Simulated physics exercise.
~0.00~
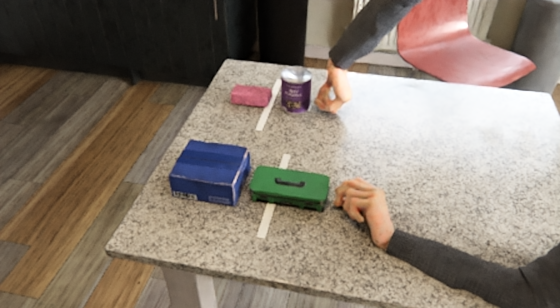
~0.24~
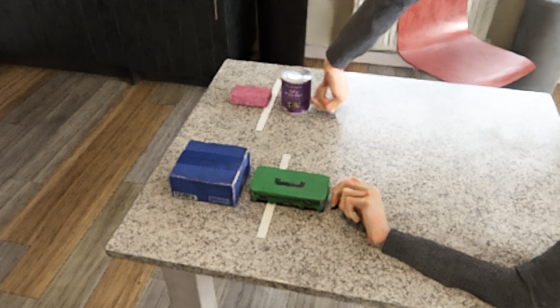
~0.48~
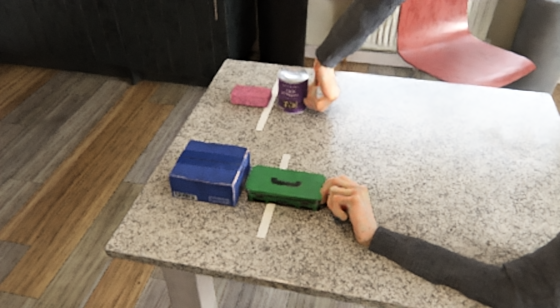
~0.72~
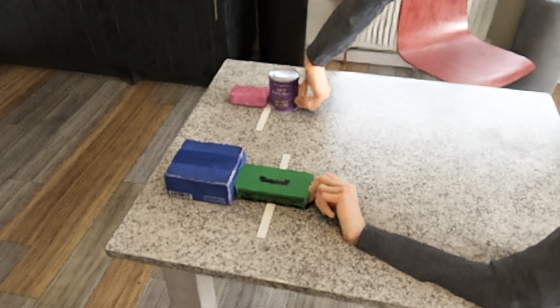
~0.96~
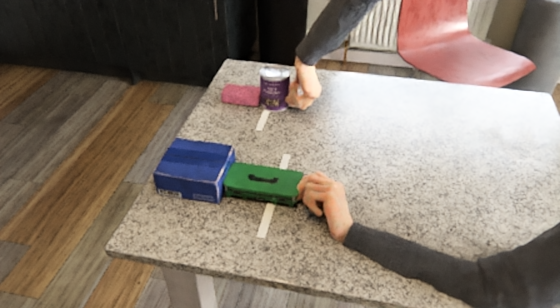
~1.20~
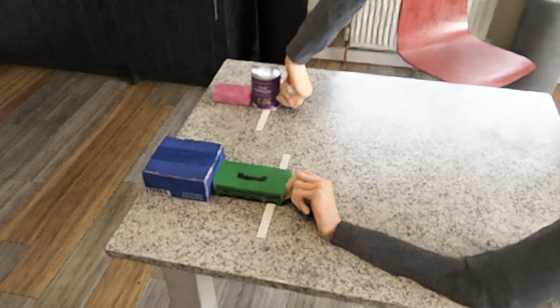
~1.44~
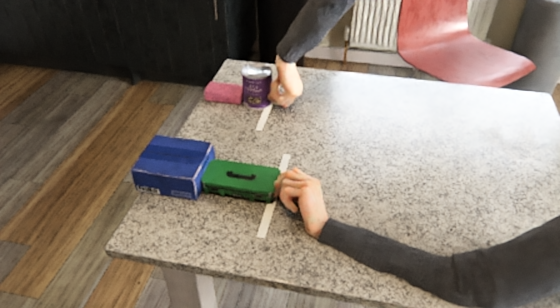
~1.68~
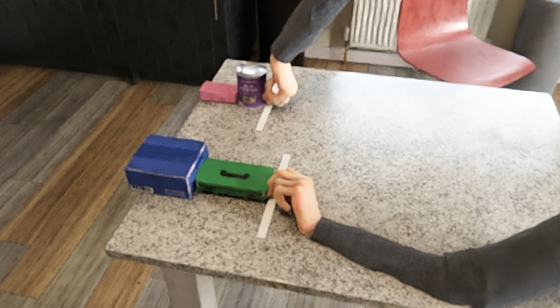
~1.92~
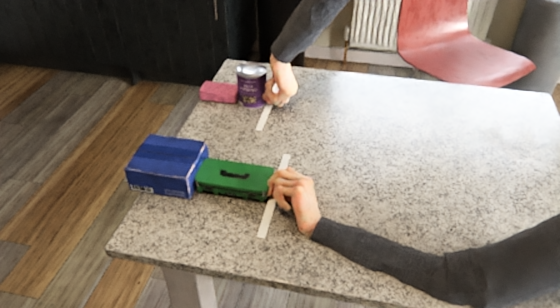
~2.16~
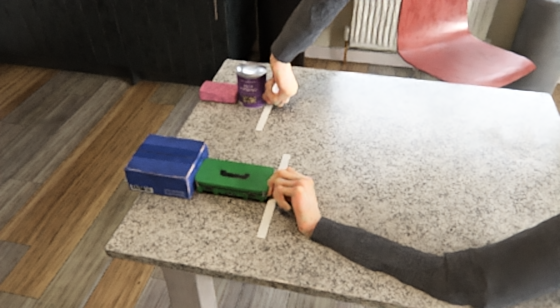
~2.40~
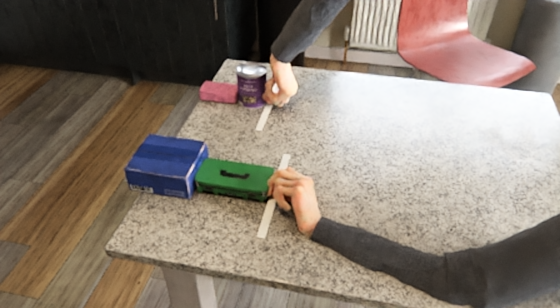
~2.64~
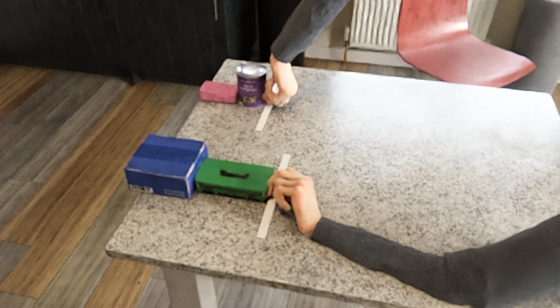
A green case and a purple pot, each pushed by a hand, slid left across a speckled table, moving a blue box and a pink sponge along ahead of them, until everything stopped with the box and sponge still on the table.
